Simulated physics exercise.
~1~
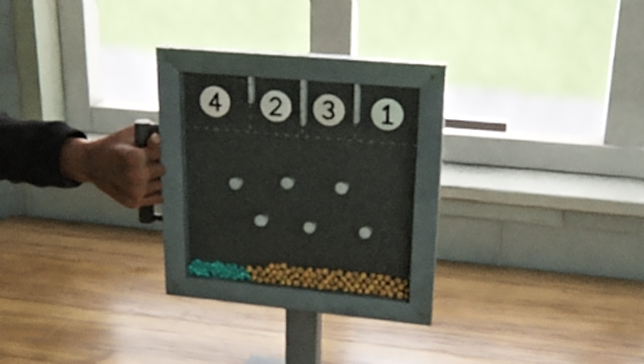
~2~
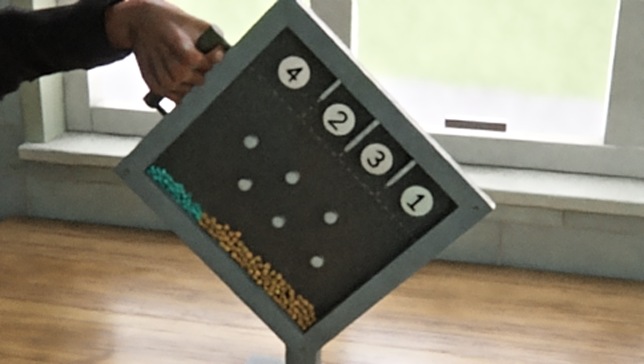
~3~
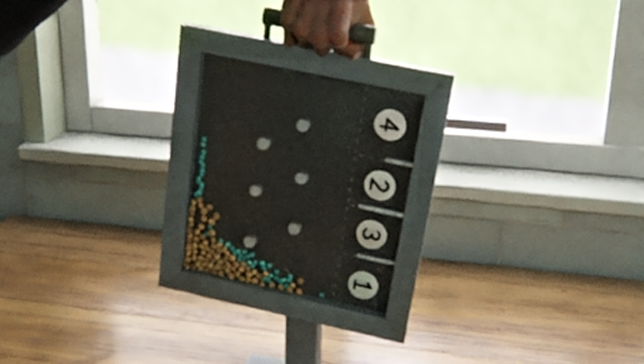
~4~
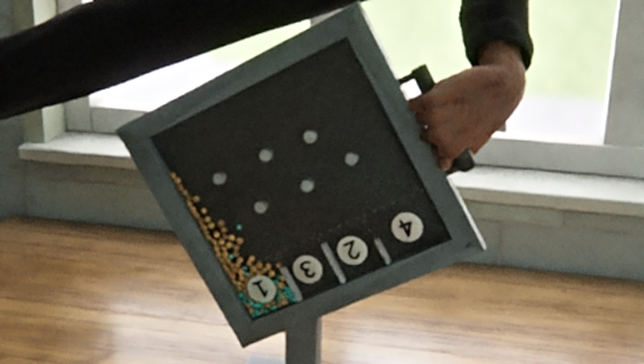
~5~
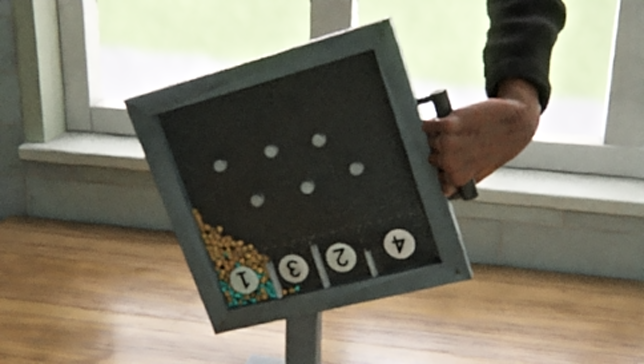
Framed clear-fronted case of wooden and turquoise beads being turned clockwise by a hand until nearly upside down, beads heaping lower left around pocket one.
